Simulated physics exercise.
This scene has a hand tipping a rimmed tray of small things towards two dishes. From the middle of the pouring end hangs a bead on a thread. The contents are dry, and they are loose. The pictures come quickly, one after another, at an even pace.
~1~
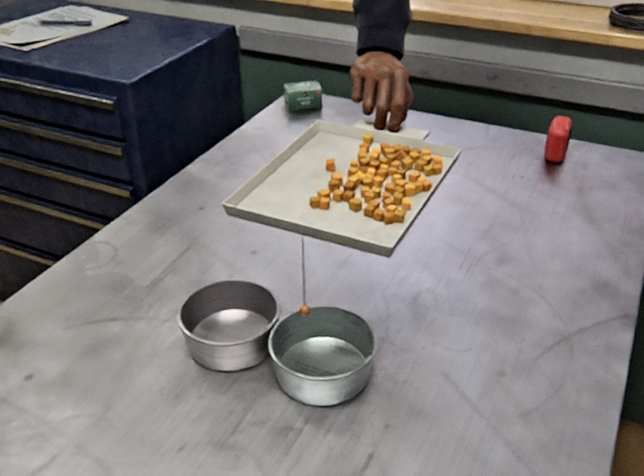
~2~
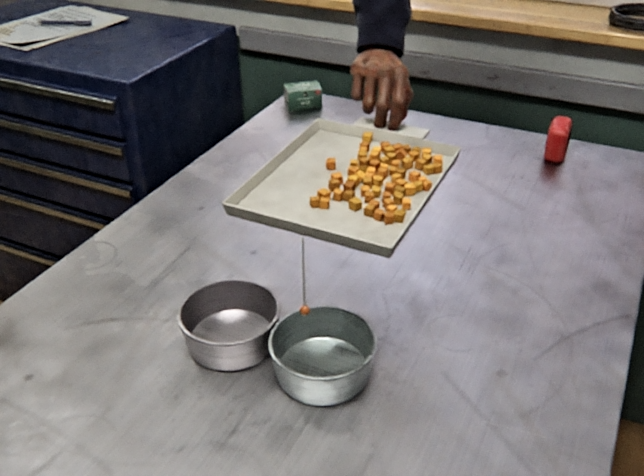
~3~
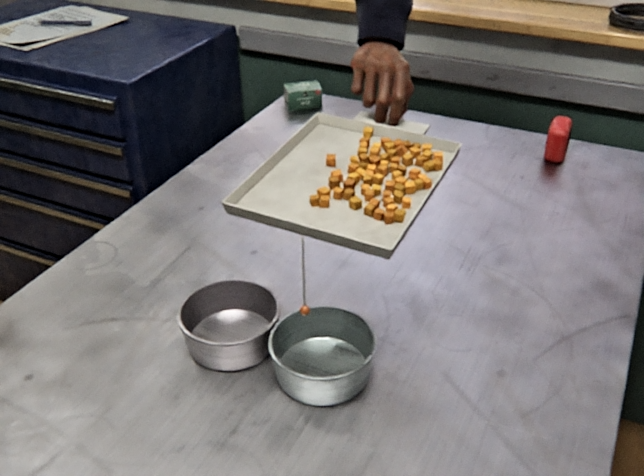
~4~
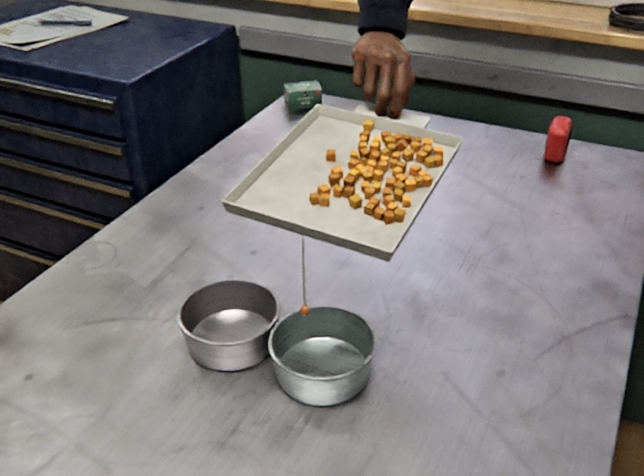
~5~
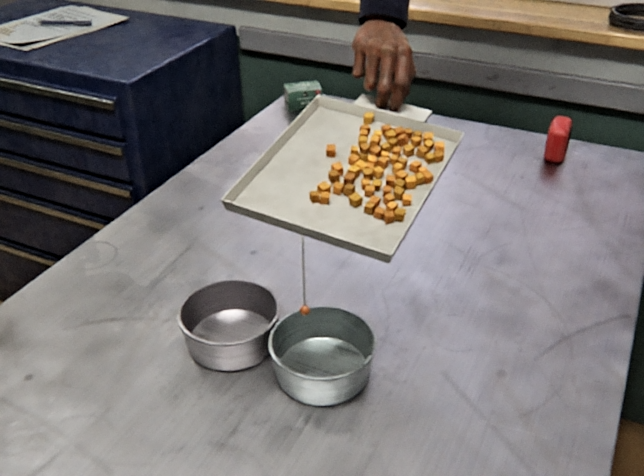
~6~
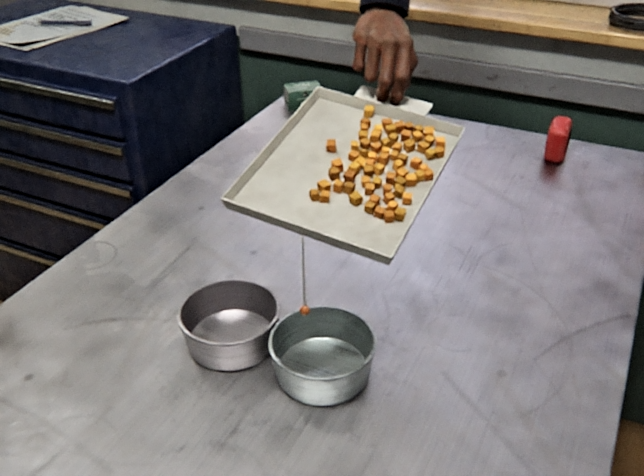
In this clip, a hand at the far edge of a rimmed tray of loose orange-brown cubes gradually raises that side, tilting the tray slightly towards two round metal dishes, while the cubes and hanging orange bead barely move.
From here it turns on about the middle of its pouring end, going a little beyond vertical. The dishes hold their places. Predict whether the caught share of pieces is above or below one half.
Below one half.
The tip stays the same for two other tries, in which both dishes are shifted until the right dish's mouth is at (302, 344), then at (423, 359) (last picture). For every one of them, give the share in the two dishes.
About 20% on the first try and 80% on the second.
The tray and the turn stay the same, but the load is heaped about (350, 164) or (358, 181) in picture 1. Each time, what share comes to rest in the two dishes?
First case: Around 40 %; second case: Around 50 %.
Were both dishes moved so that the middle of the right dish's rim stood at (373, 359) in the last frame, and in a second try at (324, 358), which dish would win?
Well, first the one further right, then the one further right.
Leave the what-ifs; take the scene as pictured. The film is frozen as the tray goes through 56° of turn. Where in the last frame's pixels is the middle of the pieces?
In the last view, the load is centred close to (380, 211).
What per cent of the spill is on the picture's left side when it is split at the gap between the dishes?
Left fraction: Around 0 per cent.
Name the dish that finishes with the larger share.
Winner: The right side.
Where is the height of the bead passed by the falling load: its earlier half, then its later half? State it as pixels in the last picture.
The leading part at (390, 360), the rest of it at (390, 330).
Shortly afterwards, tray tipped steeply; the whole lot on the tray.
Next, tray tipped right over; all but a few on the tray; only a few in the air.
Some moments later, tray tipped past a quarter turn; near a third in the right dish; near two thirds outside both.
In the end, tray tipped past a quarter turn; near a third in the right dish; none at all in the left dish; near two thirds outside both.
